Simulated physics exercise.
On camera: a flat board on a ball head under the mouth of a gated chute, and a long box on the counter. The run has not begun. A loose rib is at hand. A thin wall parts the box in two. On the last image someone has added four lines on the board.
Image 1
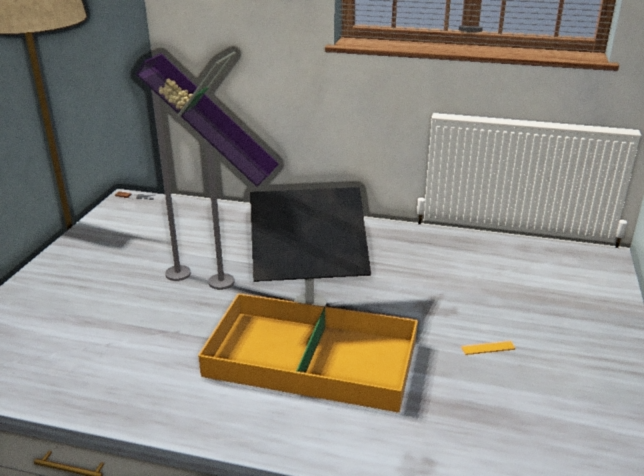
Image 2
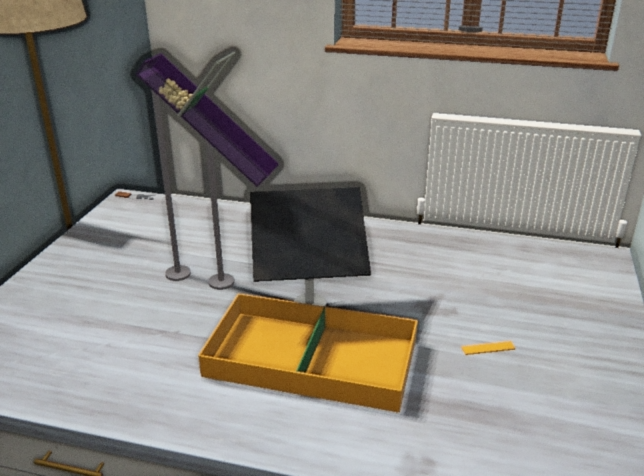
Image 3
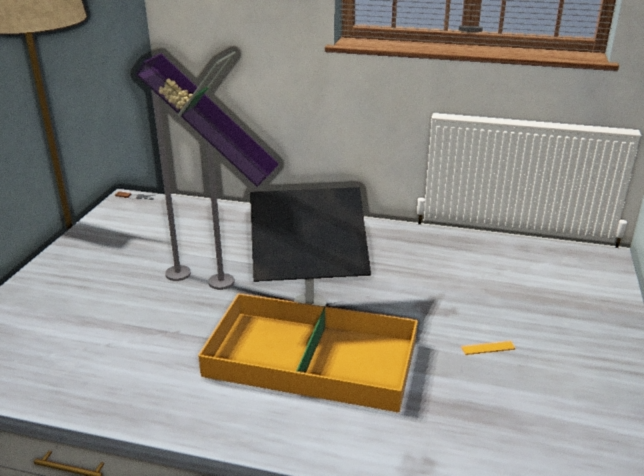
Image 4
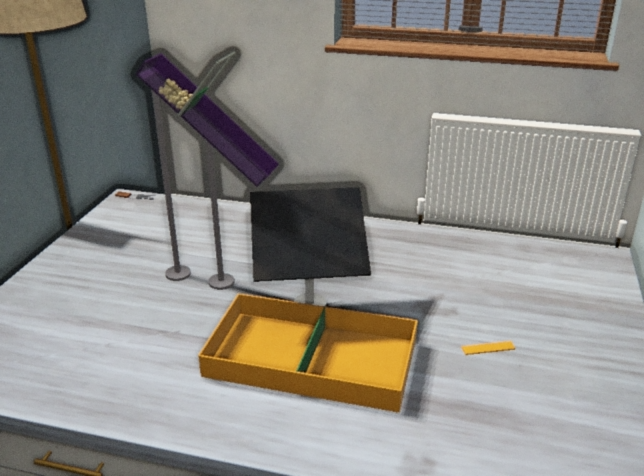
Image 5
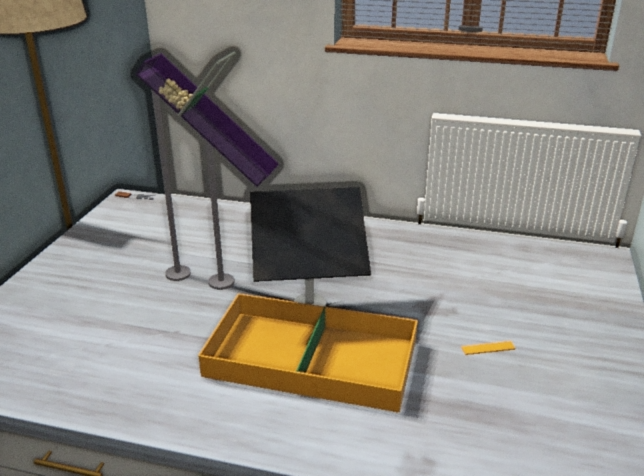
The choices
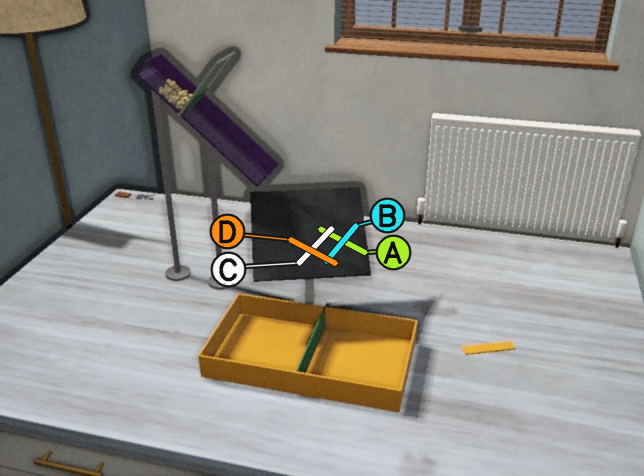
The footage shows soya beans resting behind a closed green gate in a sloping purple chute, above a tilted black board and a long orange box parted by a green wall, with a loose orange strip nearby; nothing visibly moves.
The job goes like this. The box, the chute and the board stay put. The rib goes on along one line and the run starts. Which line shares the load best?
Use line B.
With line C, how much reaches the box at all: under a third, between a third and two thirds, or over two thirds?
Line C gives over two thirds.
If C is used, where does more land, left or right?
More lands on the left.
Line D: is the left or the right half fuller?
Right.
On the marked copy, line A from (320, 229) to (365, 252); line B from (355, 225) to (326, 261); line C from (331, 228) to (299, 262); line D from (290, 239) to (335, 263).
With A, of what is caught, a small share in the left half, all but a few in the right.
With B, of what is caught, close to two thirds in the left half, close to a third in the right.
With C, of what is caught, the bulk in the left half, a small share in the right.
With D, of what is caught, none at all in the left half, the whole lot in the right.
